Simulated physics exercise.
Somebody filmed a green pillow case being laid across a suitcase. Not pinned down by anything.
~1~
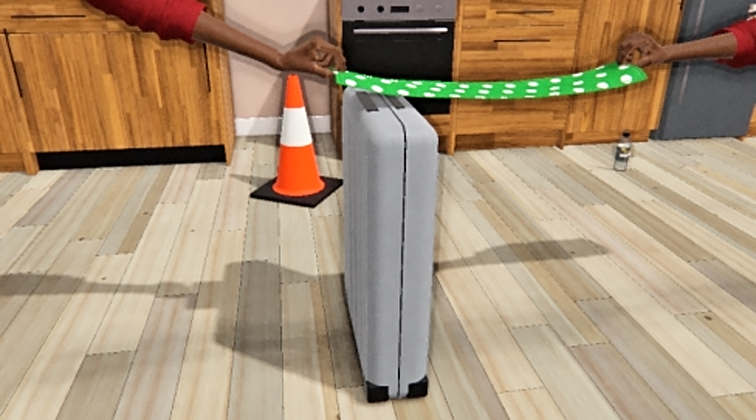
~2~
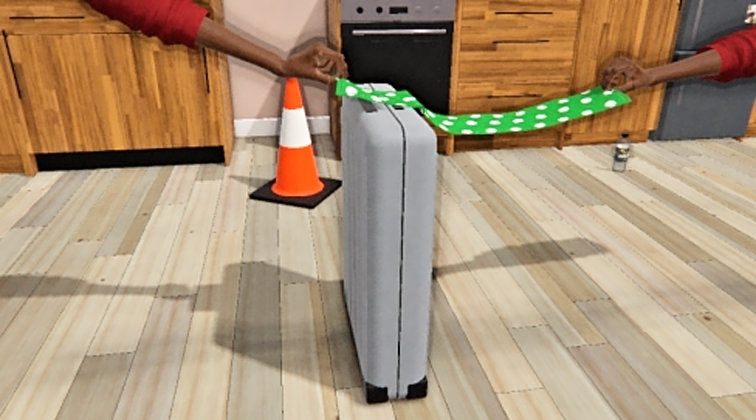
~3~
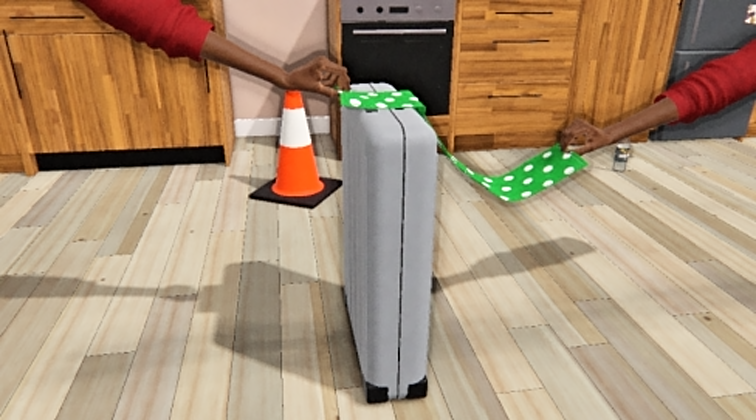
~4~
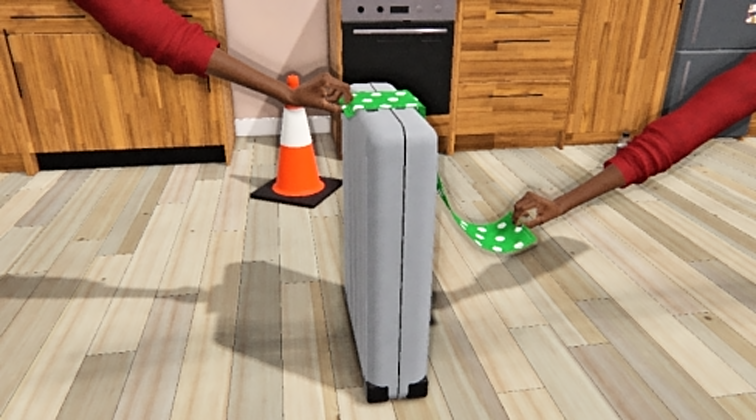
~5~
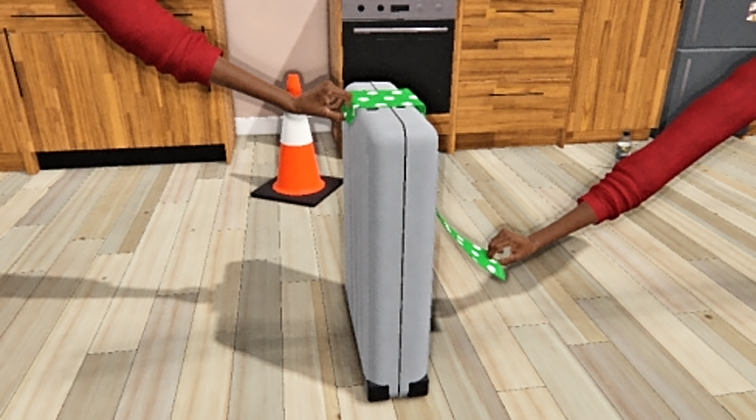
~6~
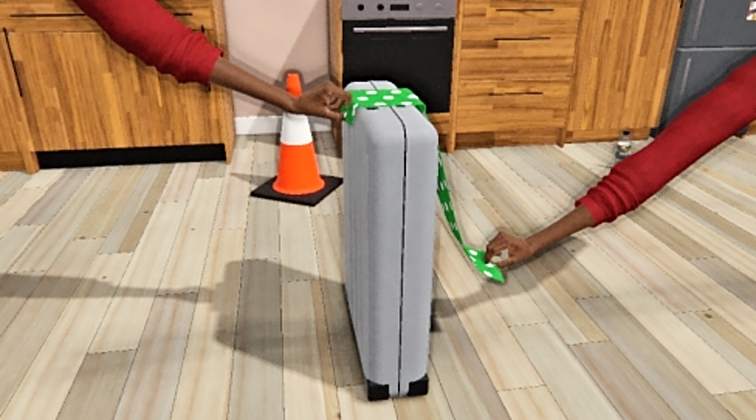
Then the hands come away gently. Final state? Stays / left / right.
It slithers off rightwards.
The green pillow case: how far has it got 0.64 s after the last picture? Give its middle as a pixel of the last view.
You'd find it somewhere close to (432, 335).
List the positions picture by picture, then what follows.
In the first frame, left end (342, 84); right end (642, 80); top of the suitcase (406, 133).
In the second frame, left end (341, 95); right end (627, 103).
In the third frame, left end (347, 106); right end (584, 167); top of the suitcase (405, 134).
In the fourth frame, left end (352, 116); right end (533, 242).
In the fifth frame, left end (353, 120); right end (501, 278).
In the sixth frame, left end (353, 121); right end (500, 281); far more of it on the right.
Then, 0.22 s later than the last view, pillow case sliding right.
Then, 0.44 s later than the last view, pillow case clear of the top and falling near (432, 297).
Then, 0.64 s later than the last view, pillow case in a heap on the floor near (432, 336).
Finally, pillow case in a heap on the floor near (432, 336). The green pillow case is pulled rightwards.
